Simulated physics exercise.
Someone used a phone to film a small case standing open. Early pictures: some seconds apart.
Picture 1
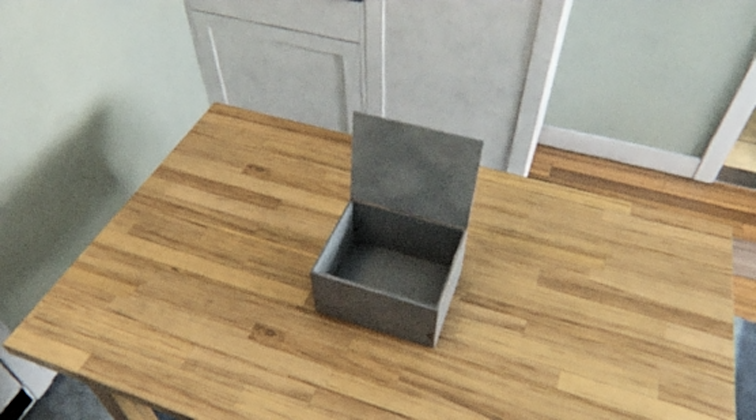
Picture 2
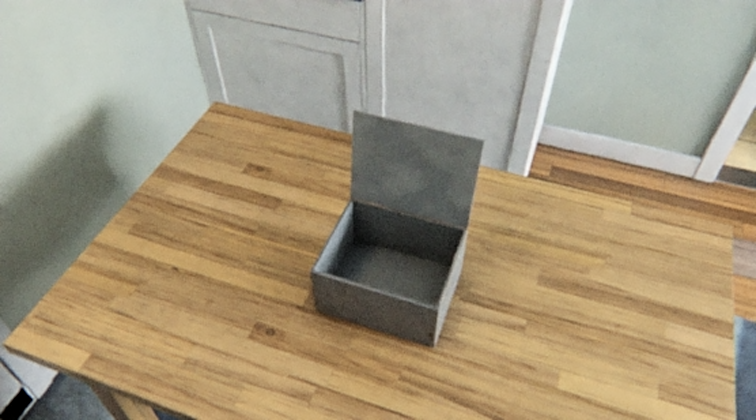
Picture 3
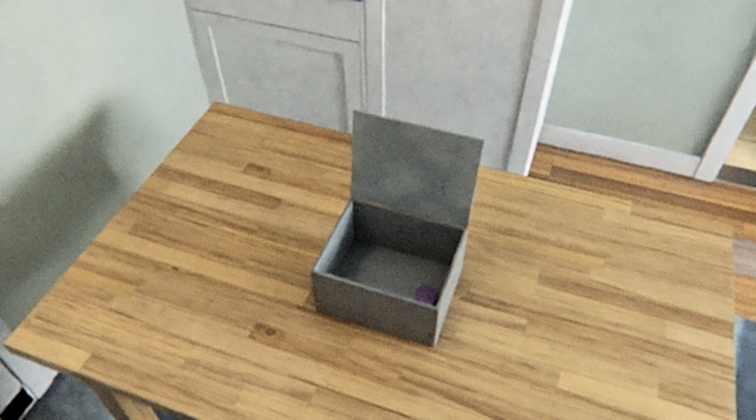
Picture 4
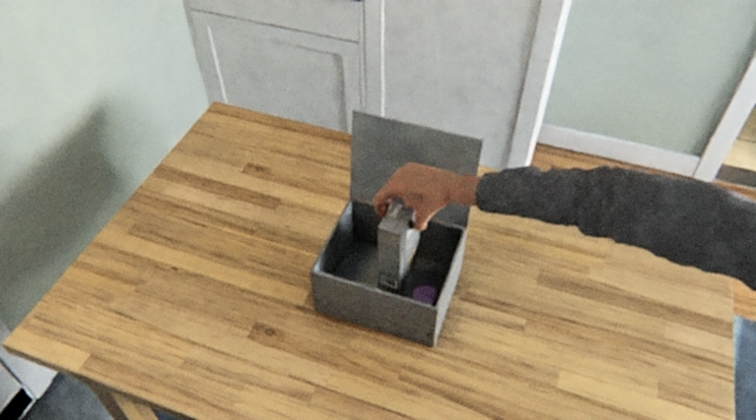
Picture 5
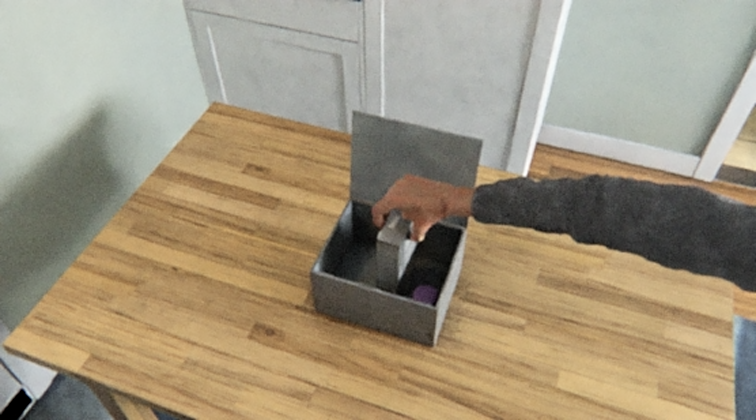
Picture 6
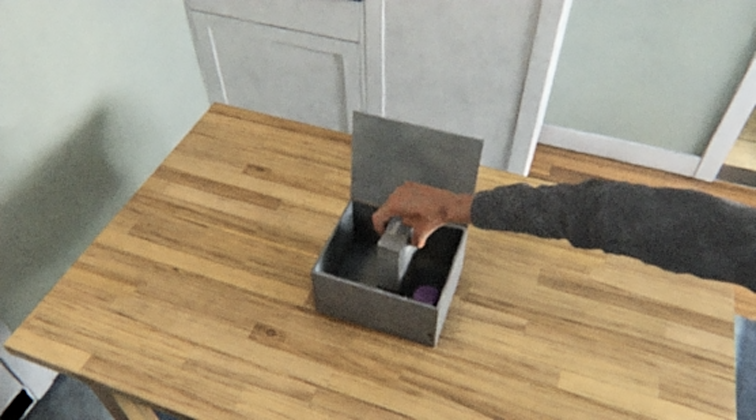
An open grey case with its lid upright stands on a wooden table, seen from above at an angle, with pale cabinets behind and a greenish wall at left. The case is empty at first, then a small purple item appears in its front right corner. A hand in a dark grey sleeve reaches in from the right and lowers a grey packet slightly inside, while the camera stays still.
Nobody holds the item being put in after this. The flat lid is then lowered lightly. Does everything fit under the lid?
I reckon the lid never comes to rest closed.
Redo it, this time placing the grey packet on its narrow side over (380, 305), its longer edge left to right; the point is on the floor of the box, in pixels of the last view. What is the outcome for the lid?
In that case, no gap is left.
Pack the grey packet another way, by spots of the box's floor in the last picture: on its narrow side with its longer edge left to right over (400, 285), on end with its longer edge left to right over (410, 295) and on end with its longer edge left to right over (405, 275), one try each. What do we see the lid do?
In the first case it shuts; in the second case it stays open; in the third case it stays open.
Then, 1.20 s past the last view, lid starting down.
Then, 1.50 s past the last view, lid 66° above the rim.
Finally, lid 54° above the rim; both still in place. Final places as the last picture's camera would see them, grey packet near (398, 262).
